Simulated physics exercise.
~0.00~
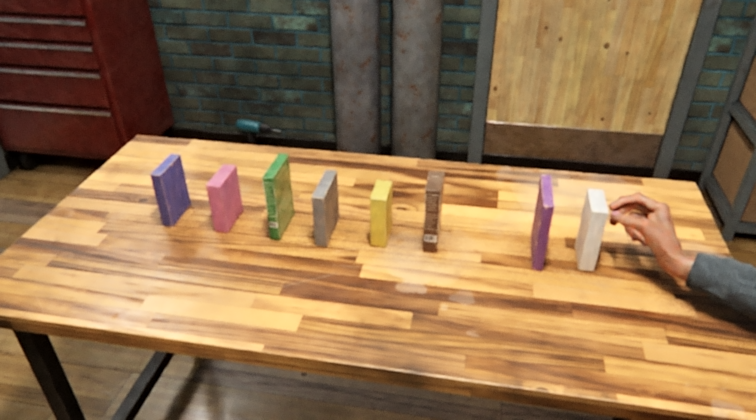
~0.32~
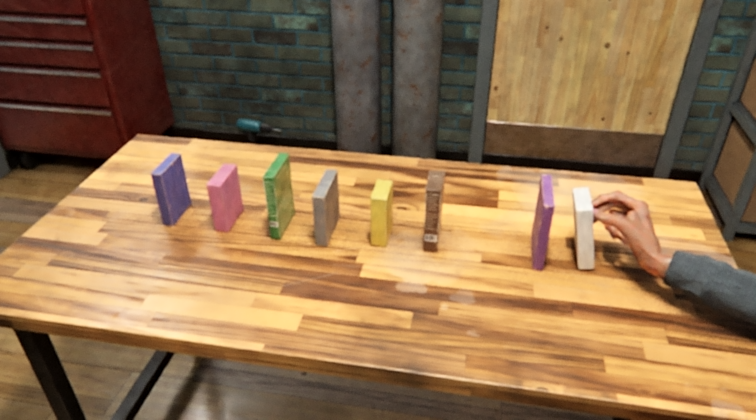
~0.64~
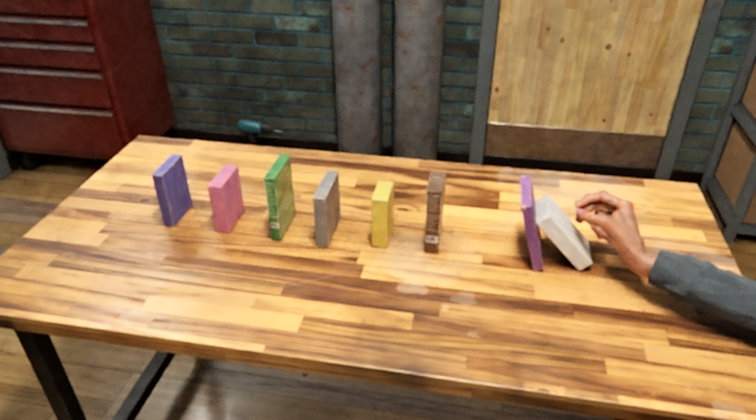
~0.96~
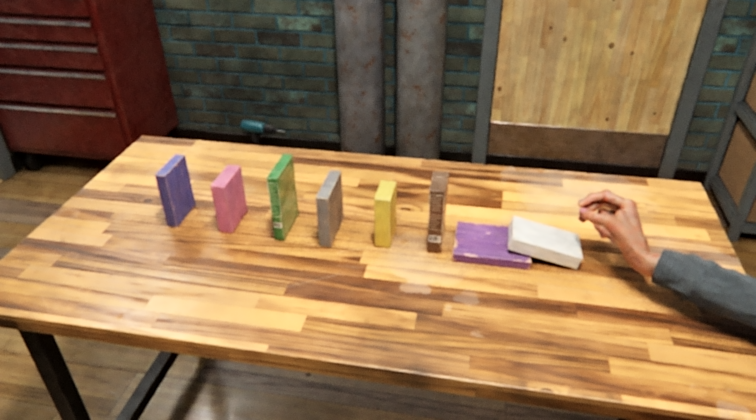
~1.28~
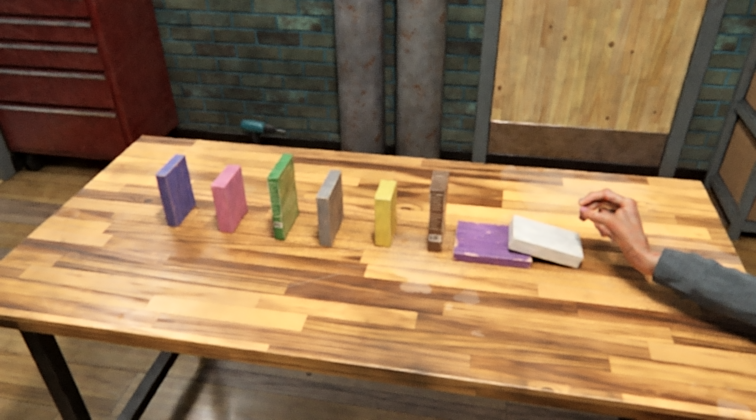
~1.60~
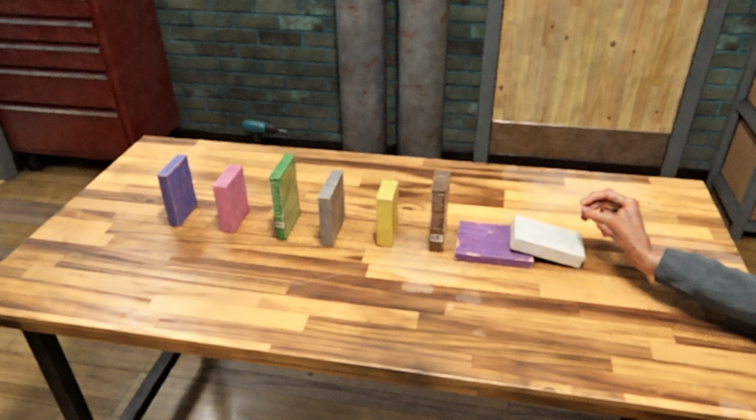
A row of upright, coloured blocks stands across a striped wooden table in a workshop, seen from slightly above by a gently swaying camera. From left to right are blue, pink, green, grey, yellow and brown pieces, then, after a wide gap, a purple block and a white board. A hand at the right tips the white board leftward and then keeps still. The board leans into the purple block, and both topple to the left. The purple block ends flat just beside the brown piece, with the white board resting partly on it, while all the others remain standing.
